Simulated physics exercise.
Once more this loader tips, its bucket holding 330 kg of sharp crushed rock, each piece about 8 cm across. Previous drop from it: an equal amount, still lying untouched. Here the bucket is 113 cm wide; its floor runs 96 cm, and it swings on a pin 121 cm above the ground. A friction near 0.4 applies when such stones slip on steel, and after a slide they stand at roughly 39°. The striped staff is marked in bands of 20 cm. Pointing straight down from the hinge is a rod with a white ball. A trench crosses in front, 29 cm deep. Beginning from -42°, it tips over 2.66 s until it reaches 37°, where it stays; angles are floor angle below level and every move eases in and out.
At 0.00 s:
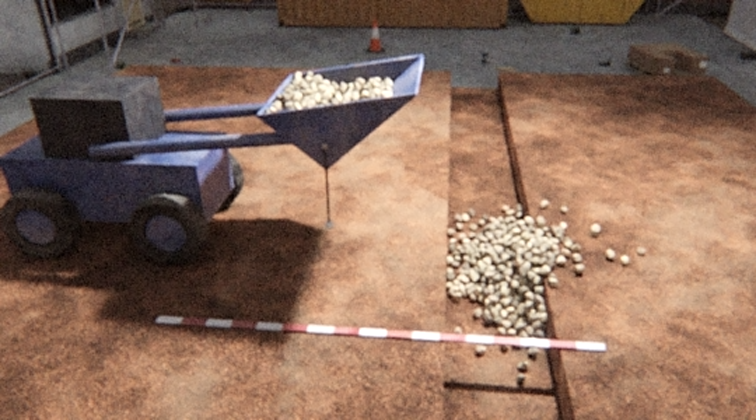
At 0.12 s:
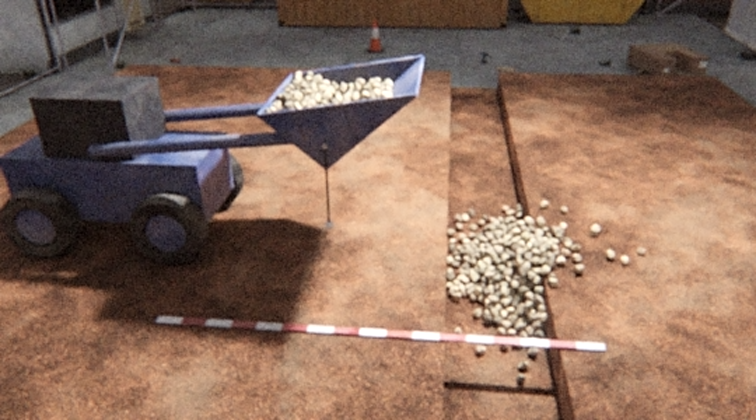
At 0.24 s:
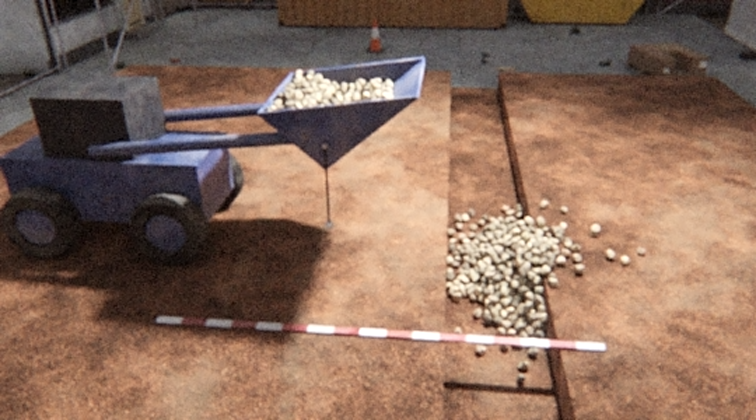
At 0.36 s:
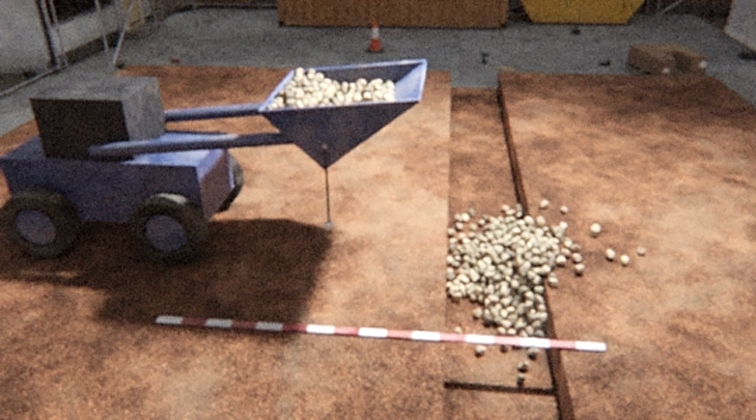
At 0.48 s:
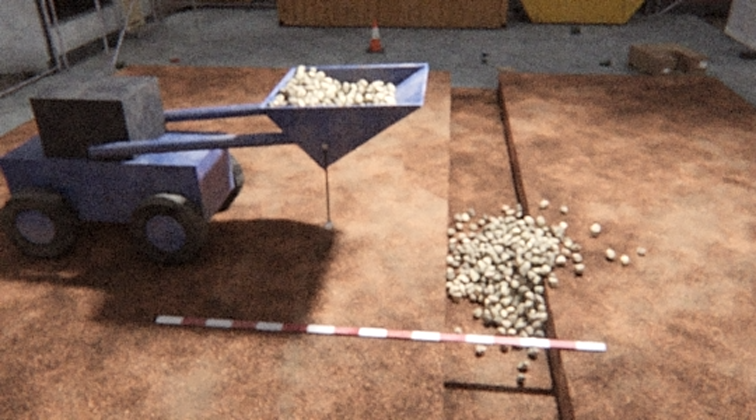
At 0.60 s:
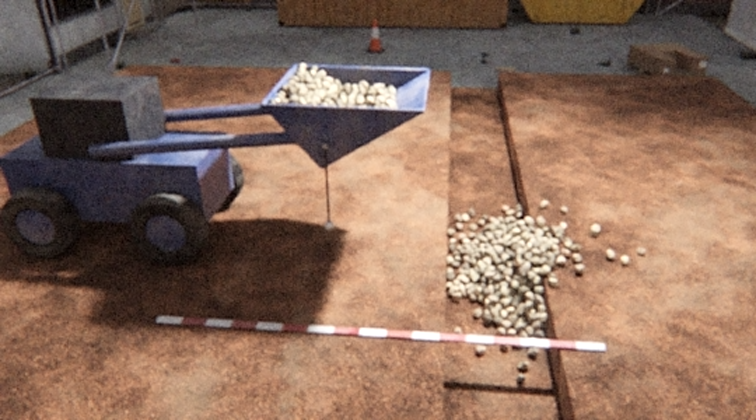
The blue loader's bucket, full of pale stones, tilts slightly, its right lip lowering slowly.
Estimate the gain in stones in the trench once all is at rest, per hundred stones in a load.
67 per hundred.
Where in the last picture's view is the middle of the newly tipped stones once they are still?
Their centre ends up near (459, 248).
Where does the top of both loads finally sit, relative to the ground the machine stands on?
It sits around 24 centimetres higher than that ground.
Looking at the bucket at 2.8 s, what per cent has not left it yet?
Roughly 40 per cent is still inside.
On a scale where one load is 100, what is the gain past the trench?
Roughly 0 per cent of a load.
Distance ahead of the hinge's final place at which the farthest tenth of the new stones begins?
It's roughly 140 cm ahead of it.
After 2.0 s the floor is at 25°; in per cent of one load, 100 in the bucket, 92 in the trench, 8 past the trench; the foremost stones are at (597, 242).
After 2.8 s the floor is at 37°; in per cent of one load, 40 in the bucket, 48 short of the trench, 104 in the trench, 8 past the trench; the foremost stones are at (597, 242).
After 3.1 s the floor is at 37°; in per cent of one load, 8 in the bucket, 52 short of the trench, 133 in the trench, 8 past the trench; the foremost stones are at (597, 242).
After 5.8 s the floor is at 37°; in per cent of one load, 0 in the bucket, 33 short of the trench, 160 in the trench, 8 past the trench; the foremost stones are at (597, 242). Net gain in the trench, 67.
